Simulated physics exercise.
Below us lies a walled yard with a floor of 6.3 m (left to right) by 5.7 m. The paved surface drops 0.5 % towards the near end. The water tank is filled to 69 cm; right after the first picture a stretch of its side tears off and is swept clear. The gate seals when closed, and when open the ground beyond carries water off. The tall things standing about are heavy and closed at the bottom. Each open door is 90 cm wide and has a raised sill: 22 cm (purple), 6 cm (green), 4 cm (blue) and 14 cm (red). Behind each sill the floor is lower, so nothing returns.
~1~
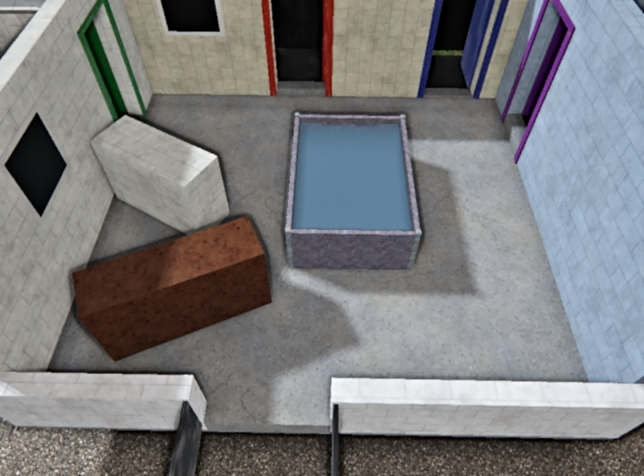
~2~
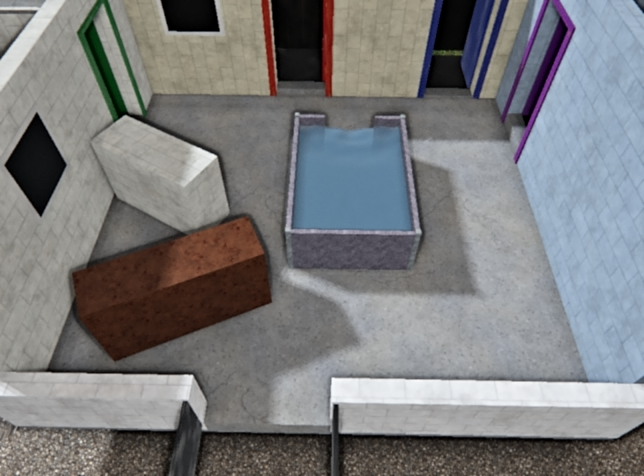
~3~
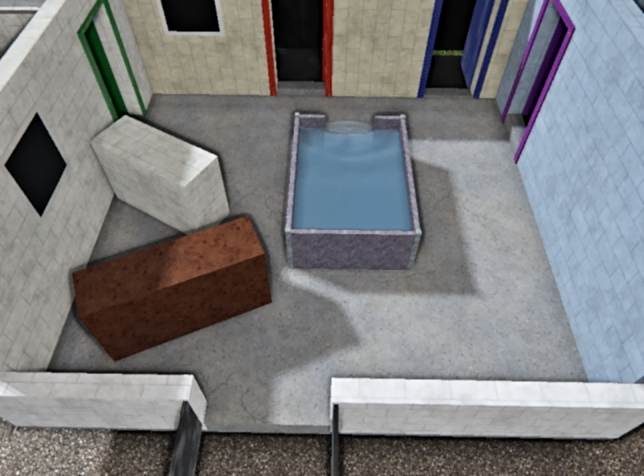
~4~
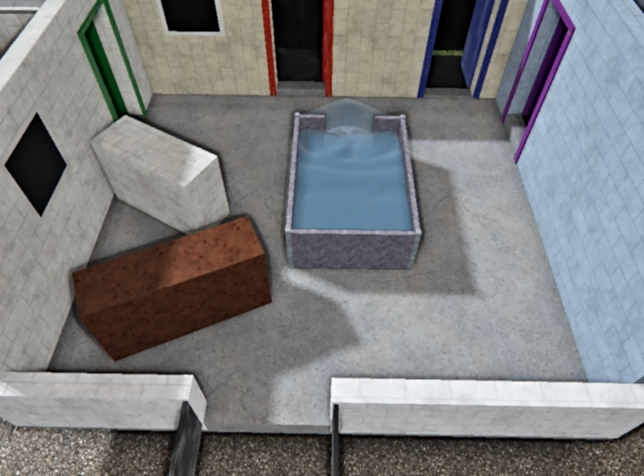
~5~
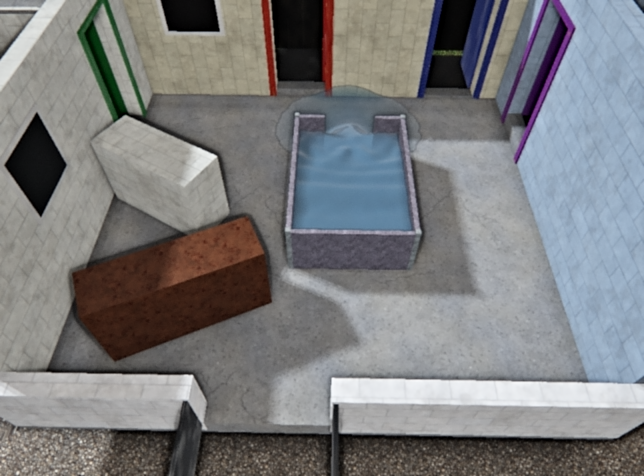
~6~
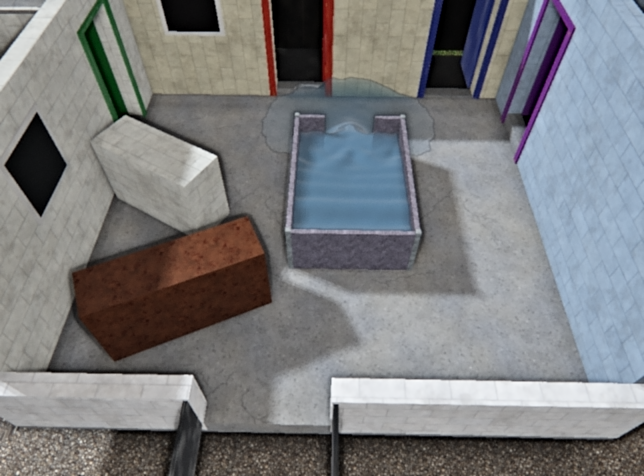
In a walled yard, water pours through a gap in the tank's far side and spreads.
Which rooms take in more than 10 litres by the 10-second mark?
Door by door: At the purple door it does not reach the limit; at the green door it goes over the limit; at the blue door it passes the limit; at the red door it goes over the limit.
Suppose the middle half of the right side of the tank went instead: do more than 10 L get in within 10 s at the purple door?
Against that limit: Purple under.
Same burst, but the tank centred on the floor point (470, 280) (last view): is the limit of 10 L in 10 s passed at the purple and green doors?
Against that limit: Purple under, green above.
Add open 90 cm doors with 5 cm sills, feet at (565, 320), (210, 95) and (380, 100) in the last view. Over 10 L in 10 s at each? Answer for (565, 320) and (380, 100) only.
In that order: Under, above.
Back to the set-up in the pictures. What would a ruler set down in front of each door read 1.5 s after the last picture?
Depths in cm: Purple 15, green 8, blue 10, red 26.
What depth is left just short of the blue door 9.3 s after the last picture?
Some 5.0 cm.
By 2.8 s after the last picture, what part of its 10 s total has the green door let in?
Some 25 per cent by then.
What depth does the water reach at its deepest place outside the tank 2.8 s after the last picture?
Up to some 22 cm.
Then, 0.7 s after the last picture water covers 15 % of the floor and is deepest (38 cm) near (347, 100); purple door not reached, green door not reached, blue door 10 cm at the sill, 1 L in, red door 27 cm at the sill, 24 L in.
Then, 1.5 s after the last picture water covers 25 % of the floor and is deepest (35 cm) near (347, 100); purple door 15 cm at the sill, 0 L in, green door 8 cm at the sill, 0 L in, blue door 10 cm at the sill, 15 L in, red door 26 cm at the sill, 73 L in.
Then, 2.8 s after the last picture water covers 45 % of the floor and is deepest (22 cm) near (348, 106); purple door 16 cm at the sill, 0 L in, green door 15 cm at the sill, 38 L in, blue door 9 cm at the sill, 36 L in, red door 17 cm at the sill, 113 L in.
Then, 5.3 s after the last picture water covers 75 % of the floor and is deepest (15 cm) near (132, 181); purple door 11 cm at the sill, 0 L in, green door 13 cm at the sill, 101 L in, blue door 9 cm at the sill, 73 L in, red door 11 cm at the sill, 127 L in.
Then, 9.3 s after the last picture water covers 95 % of the floor and is deepest (10 cm) near (120, 181); purple door 6 cm at the sill, 0 L in, green door 9 cm at the sill, 144 L in, blue door 5 cm at the sill, 97 L in, red door 7 cm at the sill, 128 L in.
